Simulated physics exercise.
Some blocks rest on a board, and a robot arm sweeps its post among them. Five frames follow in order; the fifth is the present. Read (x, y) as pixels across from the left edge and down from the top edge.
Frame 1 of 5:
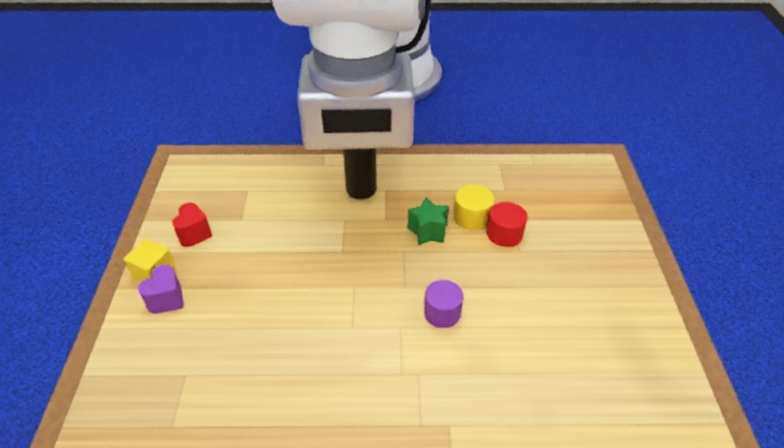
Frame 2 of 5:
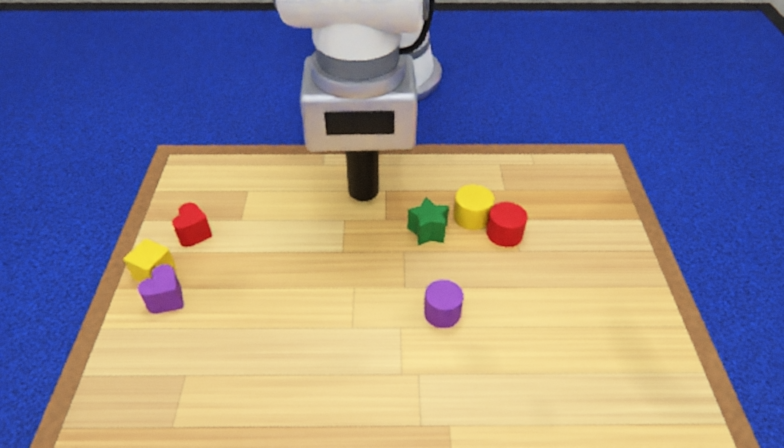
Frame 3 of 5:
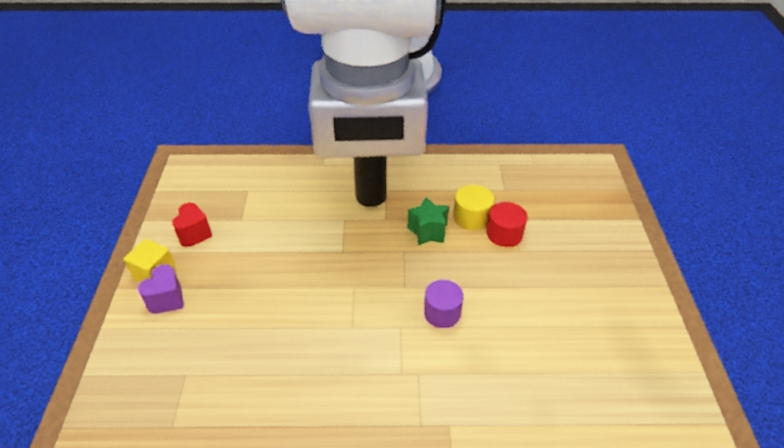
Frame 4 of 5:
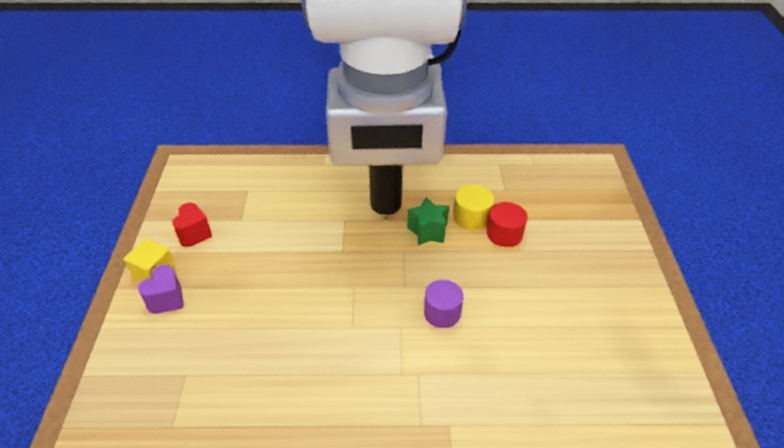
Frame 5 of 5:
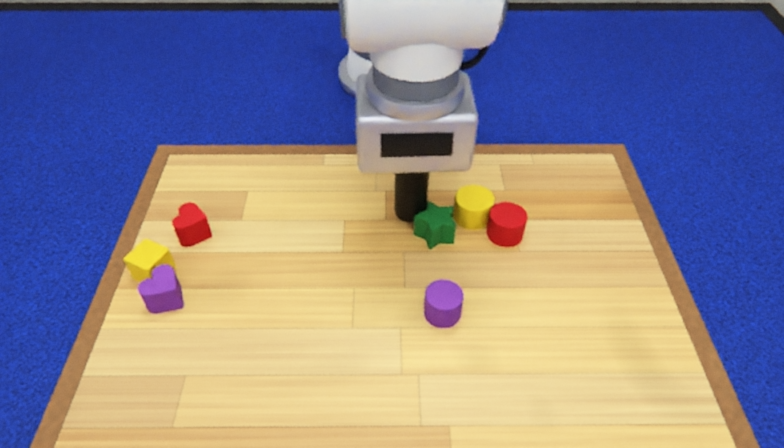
On a wooden board, a robot arm's black post moves right and nudges the green star.
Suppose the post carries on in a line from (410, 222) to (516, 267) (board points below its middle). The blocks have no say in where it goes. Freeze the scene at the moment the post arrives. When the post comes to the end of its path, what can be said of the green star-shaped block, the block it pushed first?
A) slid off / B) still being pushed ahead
Option B.
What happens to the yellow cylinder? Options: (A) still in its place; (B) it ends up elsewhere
(A)
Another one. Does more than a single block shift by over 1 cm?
Final answer: No.
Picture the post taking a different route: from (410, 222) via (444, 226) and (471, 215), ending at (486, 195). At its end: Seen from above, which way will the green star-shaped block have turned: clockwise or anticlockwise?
It turns round clockwise.
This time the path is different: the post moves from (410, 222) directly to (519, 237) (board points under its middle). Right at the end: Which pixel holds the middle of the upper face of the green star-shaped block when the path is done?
Most likely (503, 238).
What follows on the original path. One third of the way, post (445, 227); green star-shaped block (473, 230).
Two thirds of the way, post (481, 242); green star-shaped block (511, 247).
At the end, post (518, 257); green star-shaped block (550, 263); yellow cylinder in place; red cylinder in place.
